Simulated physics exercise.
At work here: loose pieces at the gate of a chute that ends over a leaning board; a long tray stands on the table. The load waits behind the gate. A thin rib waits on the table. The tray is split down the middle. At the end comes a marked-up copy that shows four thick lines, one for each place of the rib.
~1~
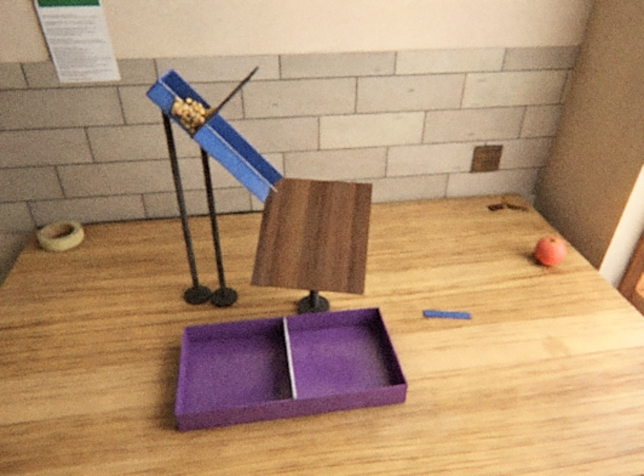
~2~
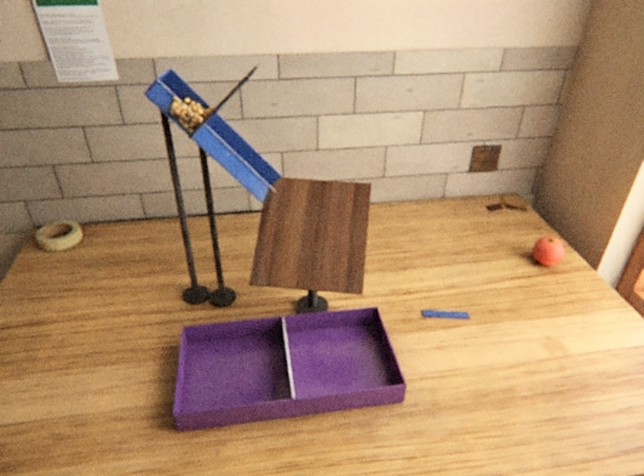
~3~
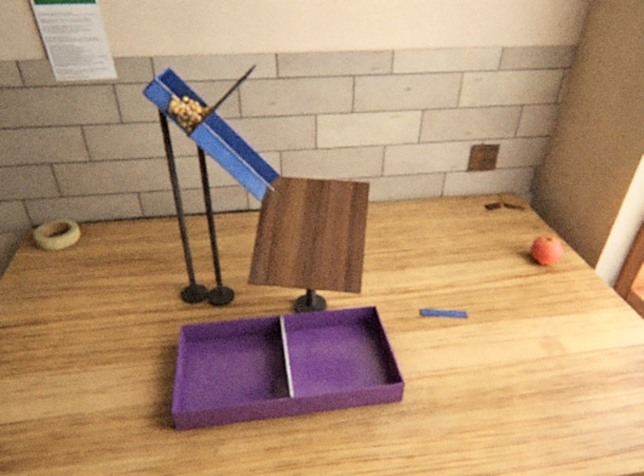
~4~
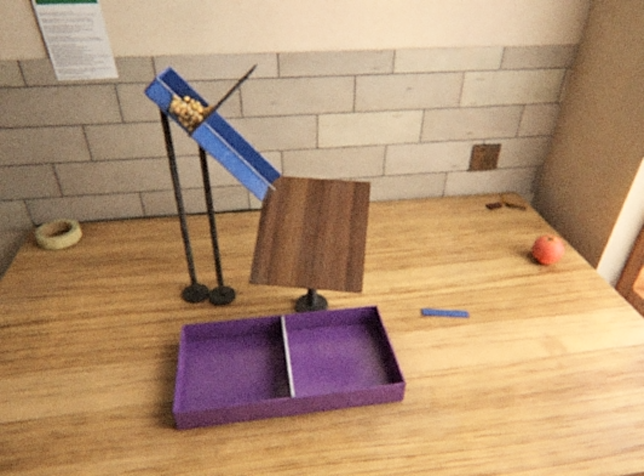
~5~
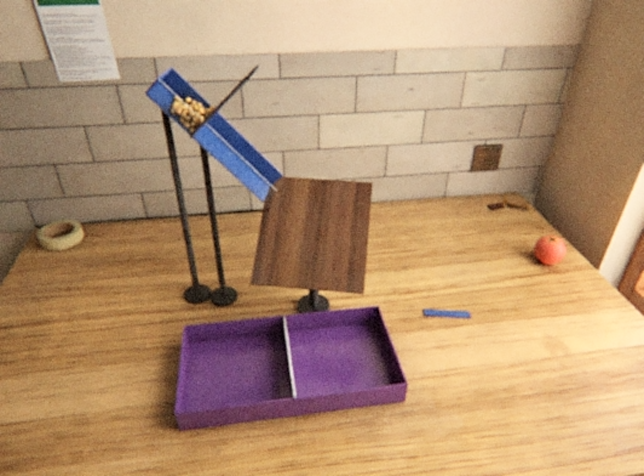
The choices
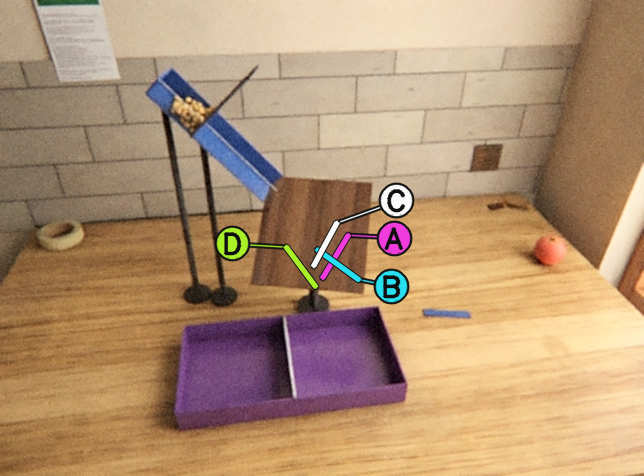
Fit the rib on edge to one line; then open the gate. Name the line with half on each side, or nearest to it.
The answer is line C.
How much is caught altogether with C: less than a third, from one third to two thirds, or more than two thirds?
It is more than two thirds.
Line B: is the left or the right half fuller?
The right half.
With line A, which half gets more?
More lands on the right.
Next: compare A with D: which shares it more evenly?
That would be A.
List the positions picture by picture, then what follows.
The first frame shows load behind the gate near (195, 114), dried chickpeas; lip of the chute near (267, 195), sloping fairly steeply.
The second frame shows middle of the board near (312, 232), tilted fairly steeply; middle of its low edge near (305, 289); of its high edge near (319, 180).
The third frame shows front corners of the tray near (173, 413) and (404, 384); front end of its middle wall near (292, 398).
The fourth frame shows middle of the load near (193, 112); lip near (265, 194).
The fifth frame shows middle of the load near (195, 113); lip near (266, 194).
On the marked copy, line A from (348, 235) to (322, 277); line B from (317, 249) to (358, 279); line C from (336, 223) to (313, 265); line D from (286, 247) to (315, 286).
If A is chosen, of what is caught, close to a quarter in the left half, the bulk in the right.
If B is chosen, of what is caught, a small share in the left half, the bulk in the right.
If C is chosen, of what is caught, close to half in the left half, close to half in the right.
If D is chosen, of what is caught, only a few in the left half, all but a few in the right.
